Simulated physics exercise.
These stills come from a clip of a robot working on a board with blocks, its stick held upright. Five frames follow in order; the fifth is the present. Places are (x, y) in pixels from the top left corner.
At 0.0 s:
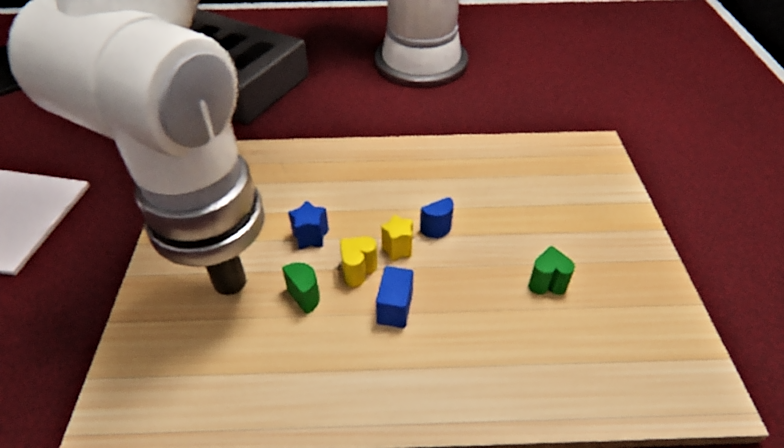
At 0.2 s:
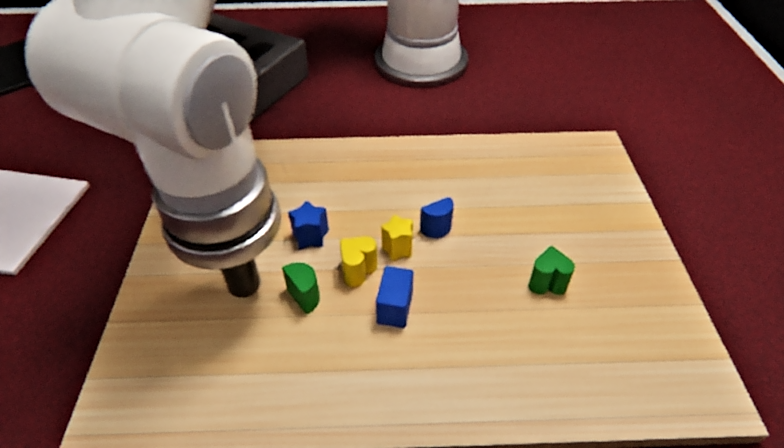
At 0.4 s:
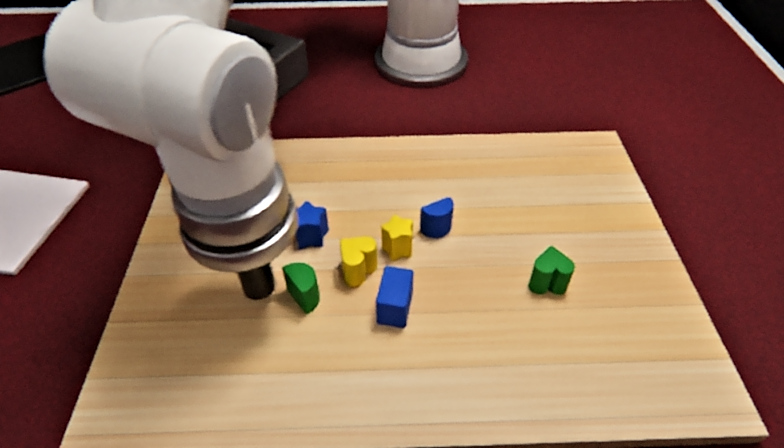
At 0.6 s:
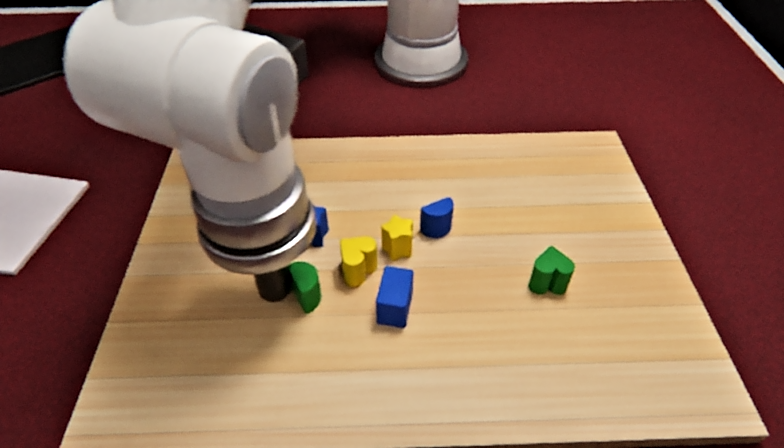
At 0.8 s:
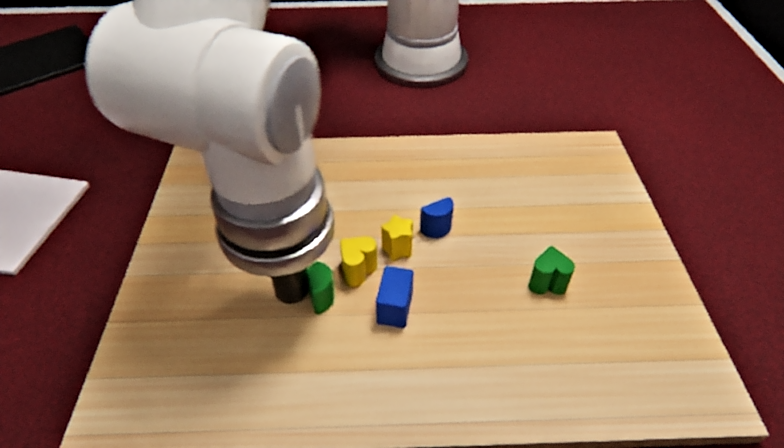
A white and grey robot arm reaches over the left side of a pale wooden board on a dark red surface, seen from above at an angle. Blue, yellow and green blocks sit near the middle, including a yellow heart and star, with a green heart-shaped block alone at right. The arm slides its dark tip slowly rightward, meets the green D-shaped block and pushes it slightly right.
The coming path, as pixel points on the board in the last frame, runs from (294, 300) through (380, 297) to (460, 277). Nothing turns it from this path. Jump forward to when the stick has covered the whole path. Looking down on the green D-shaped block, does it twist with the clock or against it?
From overhead, clockwise.
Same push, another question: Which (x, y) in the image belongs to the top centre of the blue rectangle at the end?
I'd guess (443, 299).
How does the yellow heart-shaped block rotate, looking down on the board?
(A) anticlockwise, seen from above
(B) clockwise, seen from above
I choose A.
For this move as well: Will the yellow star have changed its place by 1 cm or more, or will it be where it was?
The yellow star keeps its place.
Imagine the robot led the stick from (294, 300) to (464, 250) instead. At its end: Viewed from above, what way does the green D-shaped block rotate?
It ends up turned clockwise.
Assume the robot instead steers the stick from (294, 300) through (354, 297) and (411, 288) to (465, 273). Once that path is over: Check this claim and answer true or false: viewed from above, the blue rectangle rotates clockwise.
This is true.
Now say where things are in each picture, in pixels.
Lower end of the stick (230, 282), tops of blocks, green D-shaped block (301, 274), yellow heart-shaped block (356, 248), blue rectangle (395, 285), yellow star (398, 226), in the first frame.
Stick (245, 285), blocks as before, in the second frame.
Stick (260, 287), blocks as before, in the third frame.
Stick (275, 289), green D-shaped block (303, 274), in the fourth frame.
Stick (292, 291), green D-shaped block (318, 274), yellow heart-shaped block (356, 248), blue rectangle (395, 285), yellow star (398, 226), in the fifth frame.
On the path given first. One third of the way, stick (351, 291); green D-shaped block (378, 274); yellow heart-shaped block (369, 244), turned 50° anticlockwise; blue rectangle (405, 287).
Two thirds of the way, stick (408, 281); green D-shaped block (438, 271), turned 45° clockwise; yellow heart-shaped block (369, 244), turned 55° anticlockwise; blue rectangle (442, 298), turned 60° clockwise.
At the end, stick (462, 268); green D-shaped block (486, 269), turned 70° clockwise; yellow heart-shaped block (369, 244), turned 55° anticlockwise; blue rectangle (443, 299), turned 65° clockwise; yellow star not moved.
